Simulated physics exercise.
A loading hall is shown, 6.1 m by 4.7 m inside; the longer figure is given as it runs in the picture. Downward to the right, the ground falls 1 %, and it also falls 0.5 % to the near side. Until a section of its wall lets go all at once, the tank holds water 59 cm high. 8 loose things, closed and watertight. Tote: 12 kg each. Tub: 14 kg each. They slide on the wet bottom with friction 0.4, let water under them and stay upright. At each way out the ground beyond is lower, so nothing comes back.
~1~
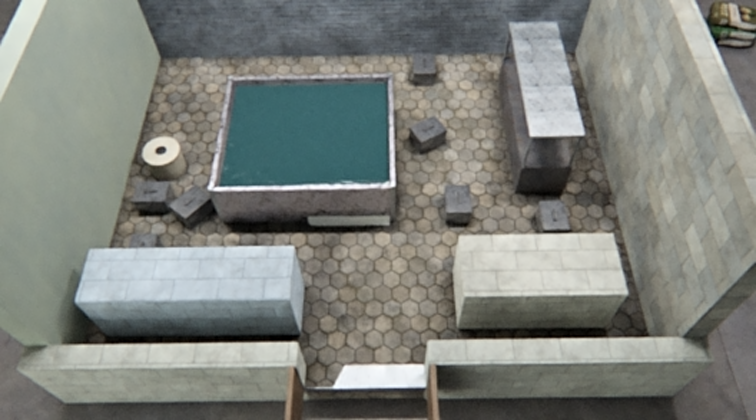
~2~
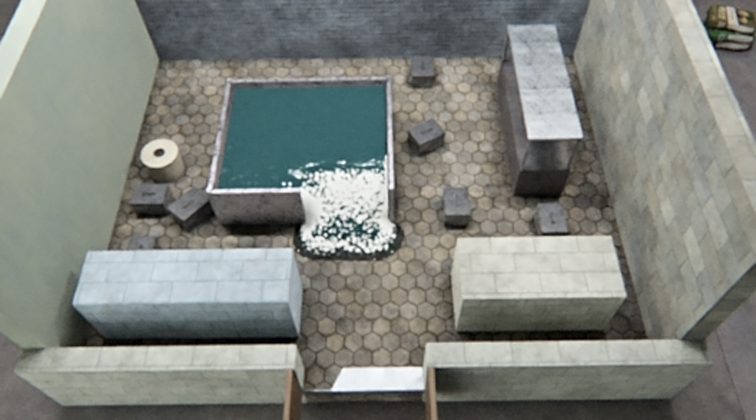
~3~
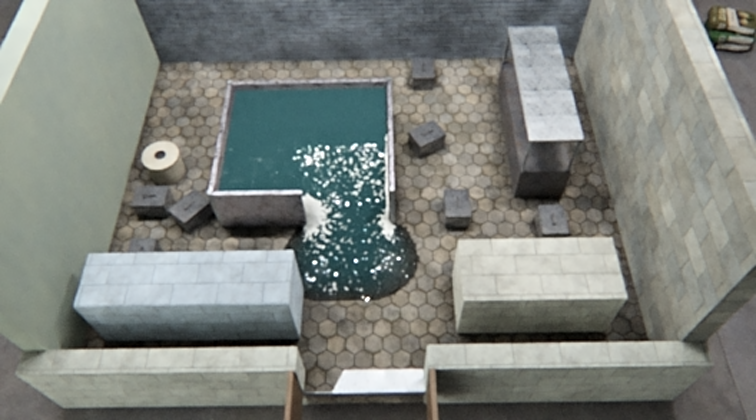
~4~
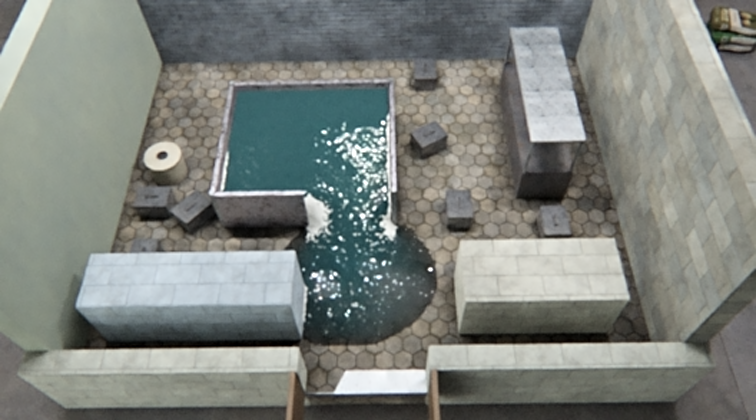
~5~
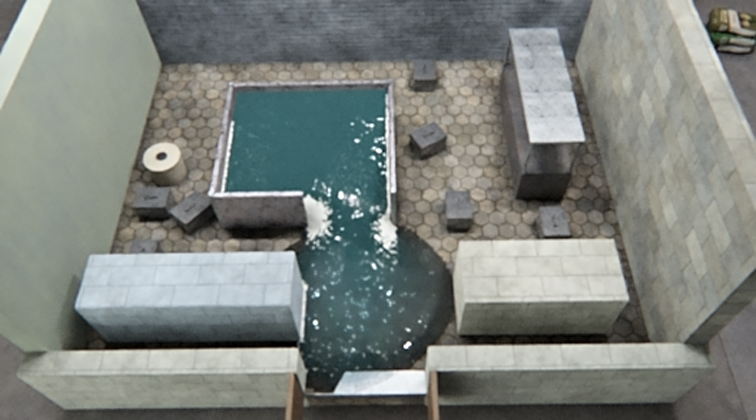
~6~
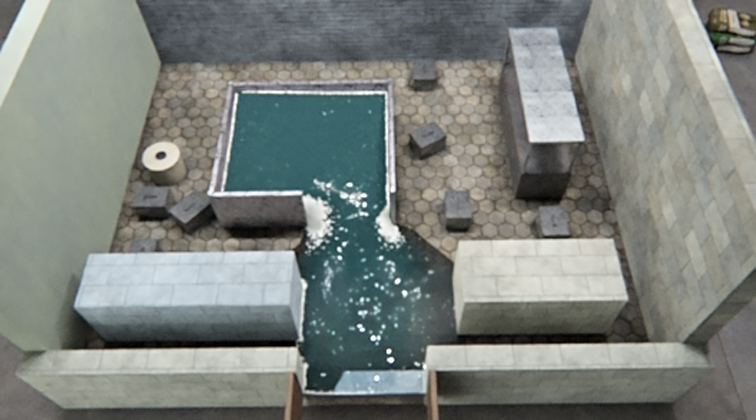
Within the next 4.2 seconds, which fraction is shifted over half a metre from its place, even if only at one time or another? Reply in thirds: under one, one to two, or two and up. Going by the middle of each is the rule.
Under one third.
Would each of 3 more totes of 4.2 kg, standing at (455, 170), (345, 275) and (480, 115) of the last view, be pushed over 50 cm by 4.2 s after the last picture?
Within the mark, beyond the mark, within the mark.
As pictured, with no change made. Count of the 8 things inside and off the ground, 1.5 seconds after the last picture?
The number is 0.
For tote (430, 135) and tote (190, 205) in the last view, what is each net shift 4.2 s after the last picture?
0 cm, 0 cm.
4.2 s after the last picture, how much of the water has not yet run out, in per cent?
58 %.
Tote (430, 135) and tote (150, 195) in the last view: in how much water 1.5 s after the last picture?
Around 0 cm and 1 cm.
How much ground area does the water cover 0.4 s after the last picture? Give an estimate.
Somewhere about 7.5 m2, give or take.
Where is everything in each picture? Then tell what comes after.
A tote at (424, 63), on the bottom; a tote at (458, 198), on the bottom; water covers 3.3 m2; 0 of 8 have shifted, in the first picture.
A tote at (422, 66) rests on the ground; a tote at (456, 201), on the bottom; water covers 3.8 m2; 0 of 8 have shifted, in the second picture.
A tote at (423, 68), on the bottom; a tote at (457, 203) rests on the ground; water covers 4.6 m2; 0 of 8 have shifted, in the third picture.
A tote at (425, 68), on the bottom; a tote at (459, 203) rests on the ground; 5.5 m2 under water; 0 of 8 have shifted, in the fourth picture.
A tote at (424, 69) rests on the ground; a tote at (458, 204) rests on the ground; water covers 6.4 m2; 0 of 8 have shifted, in the fifth picture.
A tote at (424, 69), on the bottom; a tote at (458, 204) rests on the ground; water covers 6.9 m2; 0 of 8 have shifted, in the sixth picture.
Then, 0.4 s after the last picture 0 of 8 are over 50 cm from their spots; 0 afloat.
Then, 1.5 s after the last picture 0 of 8 are over 50 cm from their spots; 0 afloat.
Then, 2.8 s after the last picture 0 of 8 are over 50 cm from their spots; 0 afloat.
Then, 4.2 s after the last picture 0 of 8 are over 50 cm from their spots, and 0 have been at some point; 0 afloat.
